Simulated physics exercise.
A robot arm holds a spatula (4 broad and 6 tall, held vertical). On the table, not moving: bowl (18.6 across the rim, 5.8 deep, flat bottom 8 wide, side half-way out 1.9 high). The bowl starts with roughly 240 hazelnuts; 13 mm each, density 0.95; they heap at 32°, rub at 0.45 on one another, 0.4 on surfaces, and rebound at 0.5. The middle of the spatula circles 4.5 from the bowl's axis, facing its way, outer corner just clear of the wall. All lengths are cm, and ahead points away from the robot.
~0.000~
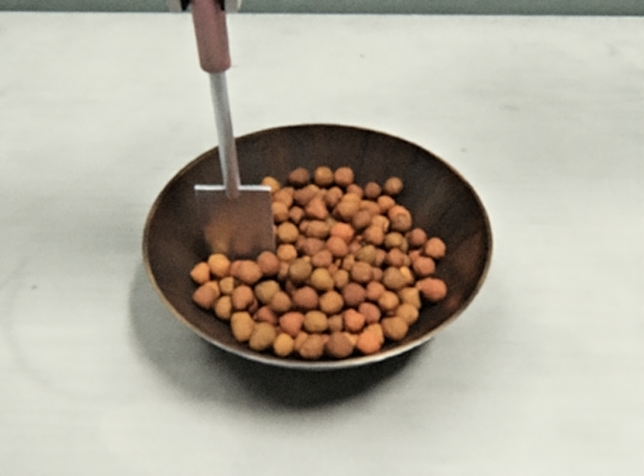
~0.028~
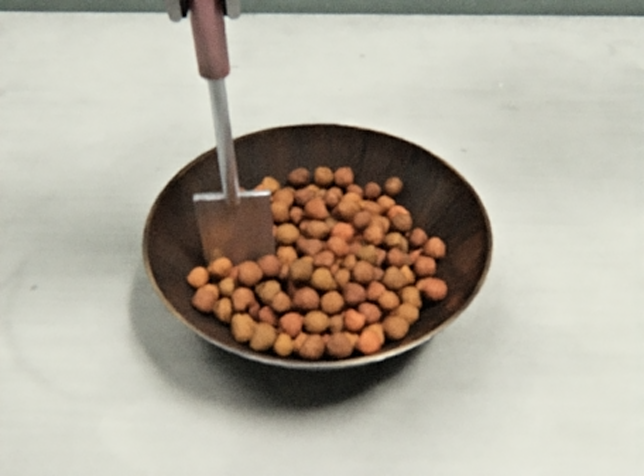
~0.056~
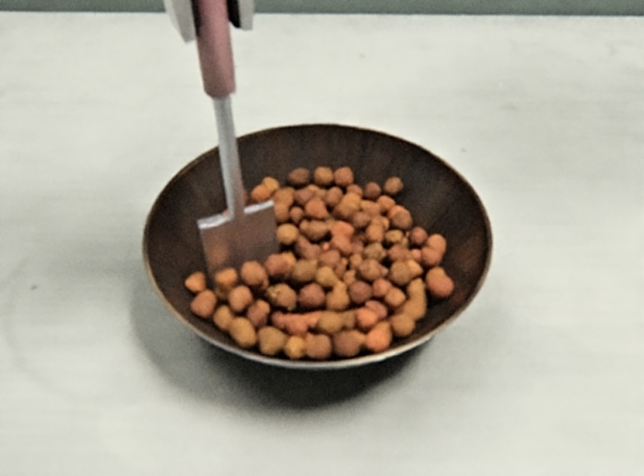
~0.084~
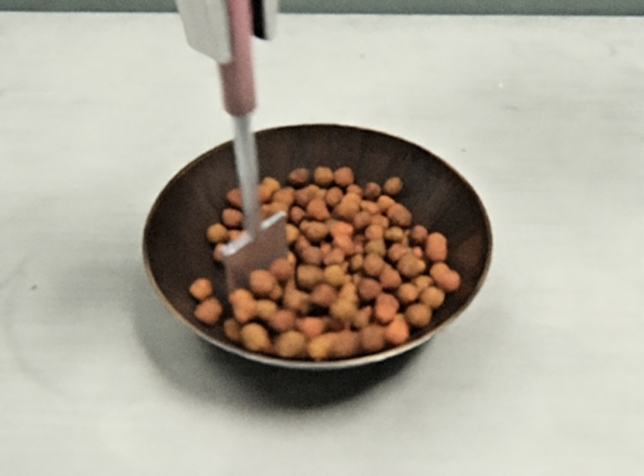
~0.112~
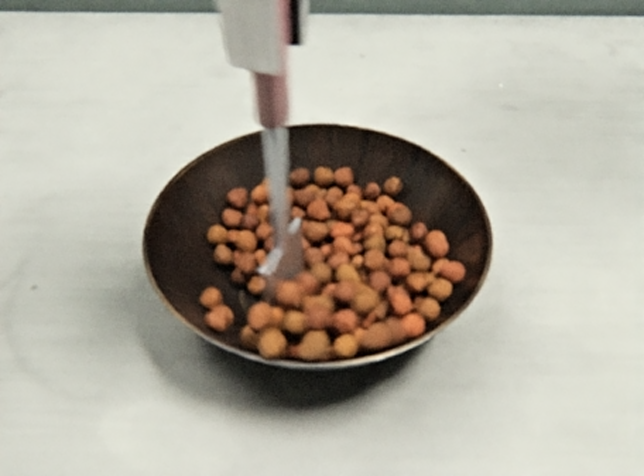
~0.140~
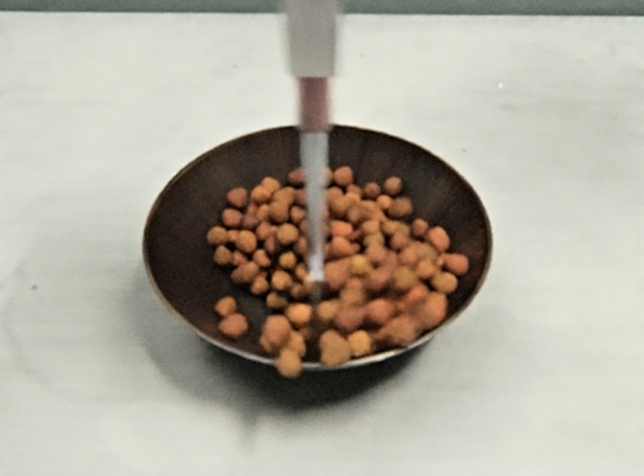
A robot arm sweeps a spatula through a bowl of round brown nuts, pushing them right.
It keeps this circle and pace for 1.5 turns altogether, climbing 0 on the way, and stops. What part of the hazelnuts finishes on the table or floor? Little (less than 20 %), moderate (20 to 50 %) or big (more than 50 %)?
Answer: Moderate; 20 to 50 % of the hazelnuts finish on the table or floor.
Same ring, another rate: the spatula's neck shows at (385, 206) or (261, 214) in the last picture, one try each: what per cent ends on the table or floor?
About 60 and 20 per cent.
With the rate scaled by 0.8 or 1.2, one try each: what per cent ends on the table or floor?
About 30 and 45 per cent.
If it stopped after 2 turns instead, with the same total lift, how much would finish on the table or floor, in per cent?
It would be near 45 per cent.
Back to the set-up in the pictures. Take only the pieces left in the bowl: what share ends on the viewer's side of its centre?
About 45 per cent.
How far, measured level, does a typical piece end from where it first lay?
Roughly 11 cm.
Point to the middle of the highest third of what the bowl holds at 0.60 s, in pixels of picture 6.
At about (315, 319).
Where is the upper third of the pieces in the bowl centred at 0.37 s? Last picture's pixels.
At about (295, 156).
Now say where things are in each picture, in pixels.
In the first picture, spatula neck at (229, 164), 0° round; upper third of the load around (323, 256), from x 200 to 435, top at y 175; 243 in the bowl.
In the second picture, spatula neck at (229, 172), 8° round; upper third of the load around (324, 263), from x 200 to 435, top at y 175.
In the third picture, spatula neck at (234, 190), 27° round; upper third of the load around (329, 275), from x 195 to 440, top at y 175.
In the fourth picture, spatula neck at (252, 209), 48° round; upper third of the load around (334, 282), from x 200 to 445, top at y 175.
In the fifth picture, spatula neck at (281, 221), 70° round; upper third of the load around (345, 293), from x 210 to 450, top at y 175.
In the sixth picture, spatula neck at (316, 226), 91° round; upper third of the load around (370, 285), from x 220 to 455, top at y 175; 242 in the bowl, 1 in flight or on the tool.
After 0.37 s, 264° round, highest piece 9 above the table; 191 in the bowl, 26 on the table or floor, 26 in flight or on the tool.
After 0.60 s, 78° round, highest piece 8 above the table; 160 in the bowl, 79 on the table or floor, 4 in flight or on the tool.
After 0.91 s, 180° round, highest piece 7 above the table; 145 in the bowl, 97 on the table or floor, 1 in flight or on the tool.
After 1.61 s, 180° round, highest piece 5 above the table; 145 in the bowl, 98 on the table or floor.
At rest, 145 in the bowl, 98 on the table or floor. That is 40 % on the table or floor.
